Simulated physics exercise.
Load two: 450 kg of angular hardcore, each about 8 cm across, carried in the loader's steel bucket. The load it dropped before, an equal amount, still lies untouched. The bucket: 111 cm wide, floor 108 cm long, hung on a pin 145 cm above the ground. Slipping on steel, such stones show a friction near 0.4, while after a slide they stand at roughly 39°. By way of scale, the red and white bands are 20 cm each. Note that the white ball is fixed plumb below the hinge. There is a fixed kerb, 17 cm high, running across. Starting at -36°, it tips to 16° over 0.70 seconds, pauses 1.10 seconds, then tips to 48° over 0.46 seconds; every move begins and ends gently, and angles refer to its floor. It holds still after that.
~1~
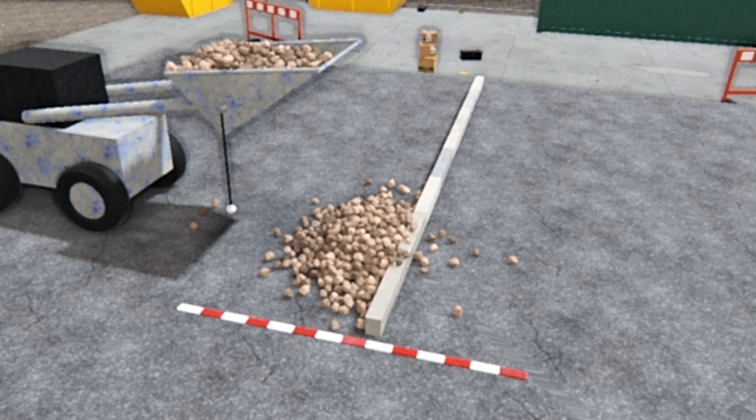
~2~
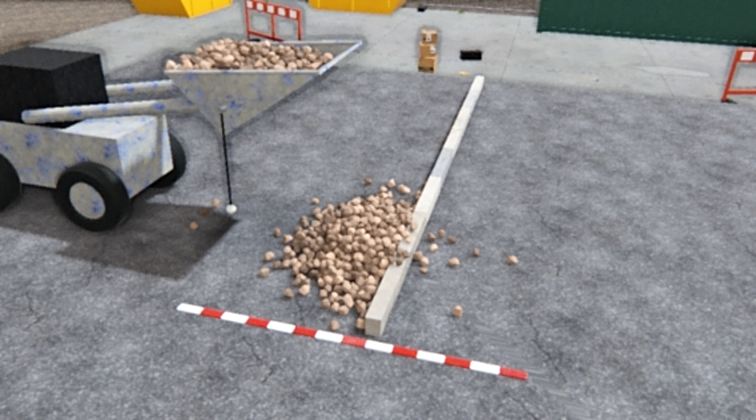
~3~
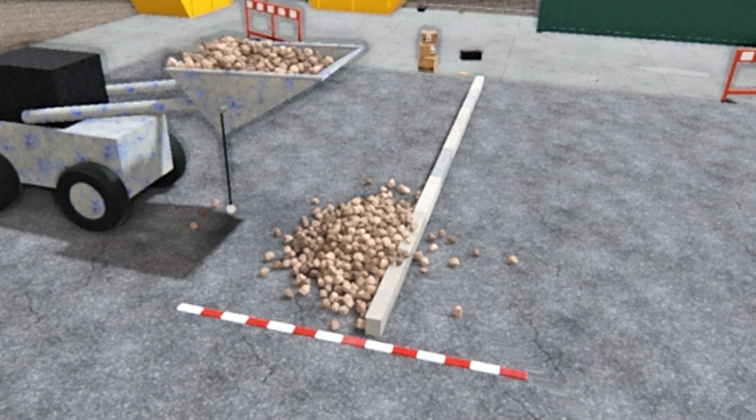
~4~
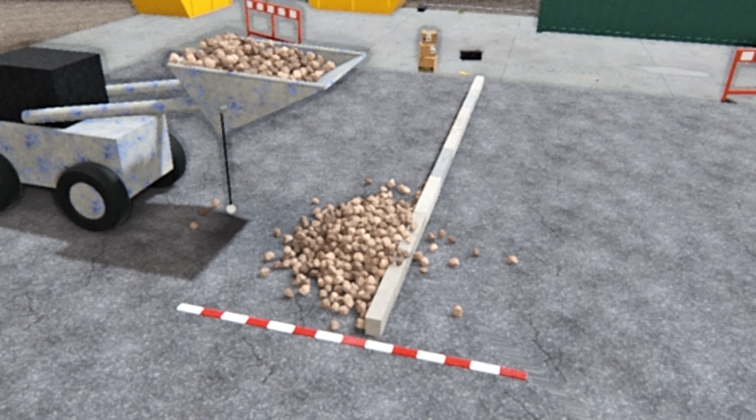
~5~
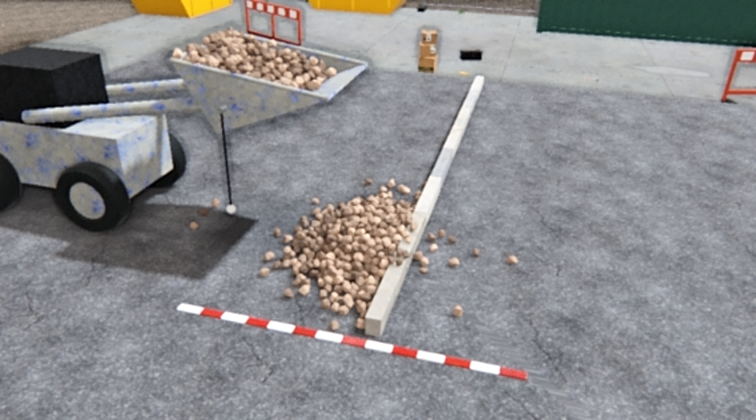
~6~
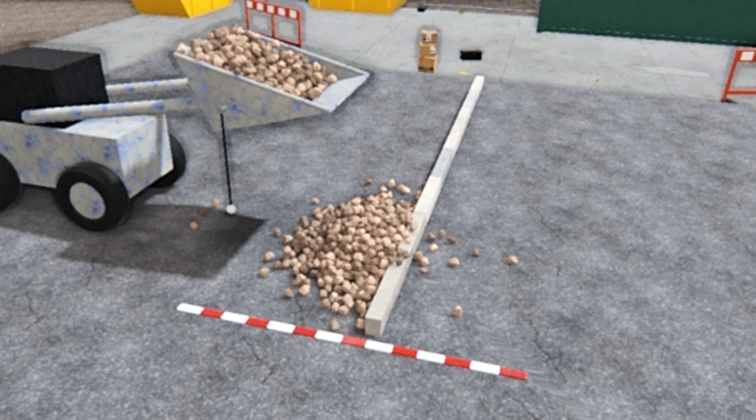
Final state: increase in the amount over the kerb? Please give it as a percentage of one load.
About 1 %.
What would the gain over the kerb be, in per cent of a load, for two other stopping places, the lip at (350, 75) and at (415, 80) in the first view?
Roughly 10 per cent, then 80 per cent.
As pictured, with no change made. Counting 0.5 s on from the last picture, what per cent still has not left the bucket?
Roughly 100 per cent remains inside.
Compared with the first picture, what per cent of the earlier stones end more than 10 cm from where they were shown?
About 5 %.
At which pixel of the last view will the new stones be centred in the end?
Around (335, 223) in the last picture.
Then, 0.2 s after the last picture the floor is at 7°; in per cent of one load, 100 in the bucket, 98 on this side of the kerb, 2 over the kerb; the foremost stones are at (456, 258).
Then, 0.5 s after the last picture the floor is at 16°; in per cent of one load, 100 in the bucket, 99 on this side of the kerb, 2 over the kerb; the foremost stones are at (456, 258).
Then, 2.4 s after the last picture the floor is at 48°; in per cent of one load, 8 in the bucket, 189 on this side of the kerb, 3 over the kerb; the foremost stones are at (463, 261).
Then, 5.1 s after the last picture the floor is at 48°; in per cent of one load, 0 in the bucket, 197 on this side of the kerb, 3 over the kerb; the foremost stones are at (463, 264). Net gain over the kerb, 1.
